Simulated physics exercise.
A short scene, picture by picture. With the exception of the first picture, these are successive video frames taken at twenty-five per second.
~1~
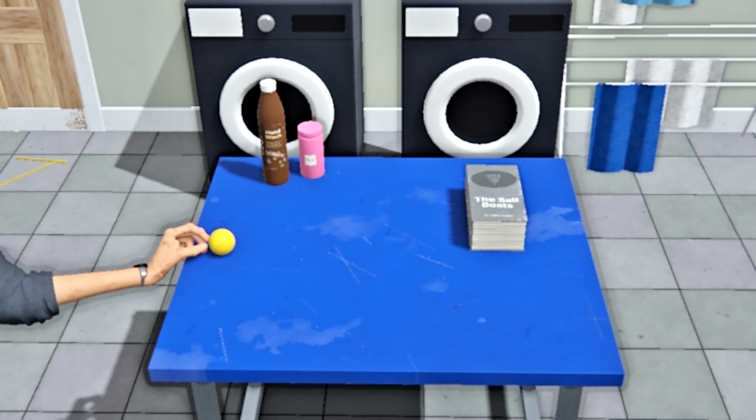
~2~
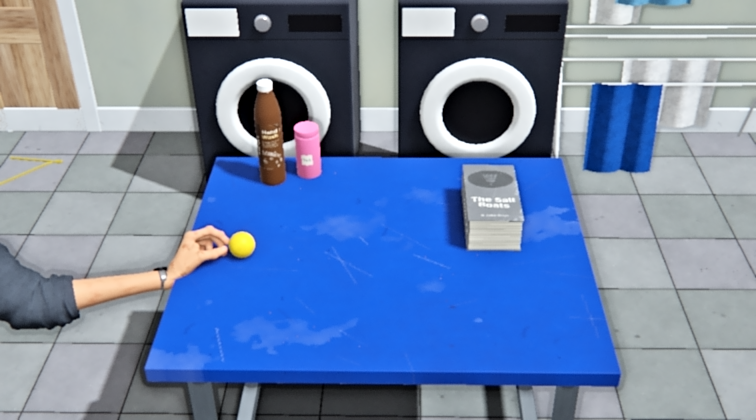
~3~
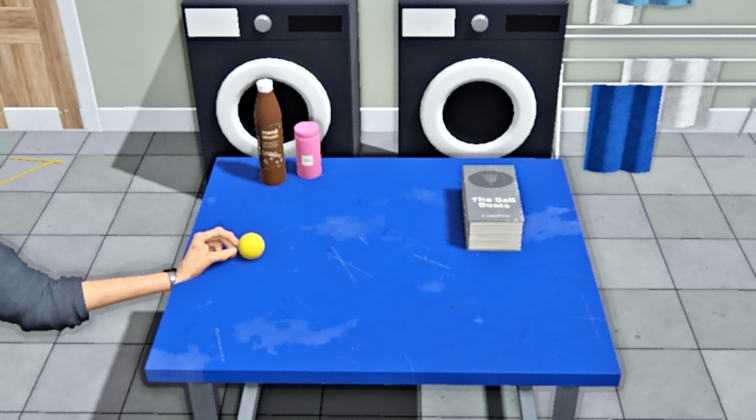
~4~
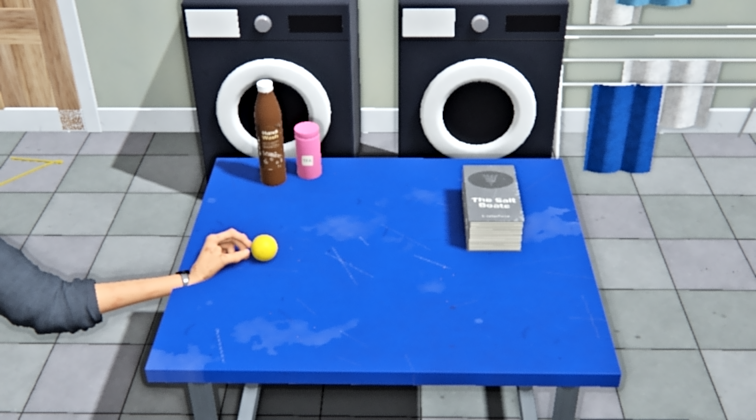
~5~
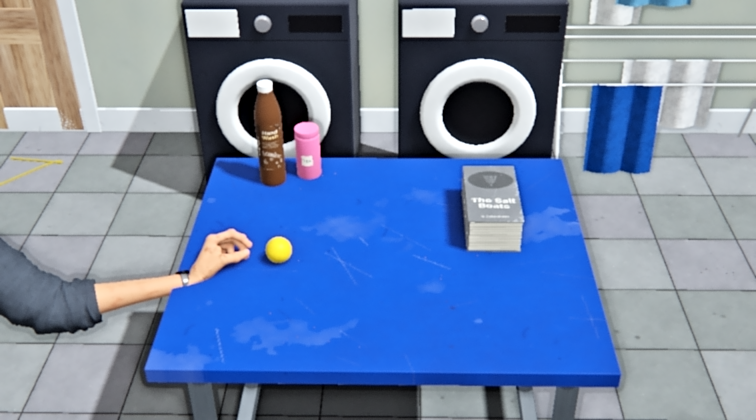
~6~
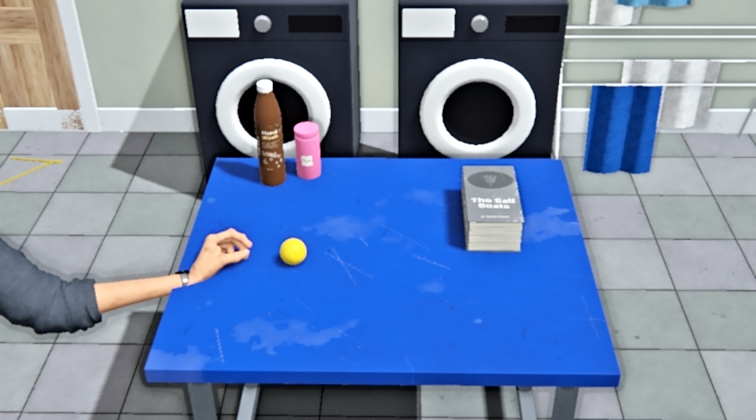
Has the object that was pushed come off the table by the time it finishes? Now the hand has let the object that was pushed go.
It will most likely exit the table.
Then, 0.30 s past the last view, yellow lemon displaced well along near (403, 265).
Then, 0.80 s past the last view, yellow lemon displaced well along near (584, 287).
Then, 1.20 s past the last view, yellow lemon now off the table.
Finally, off the table, yellow lemon.
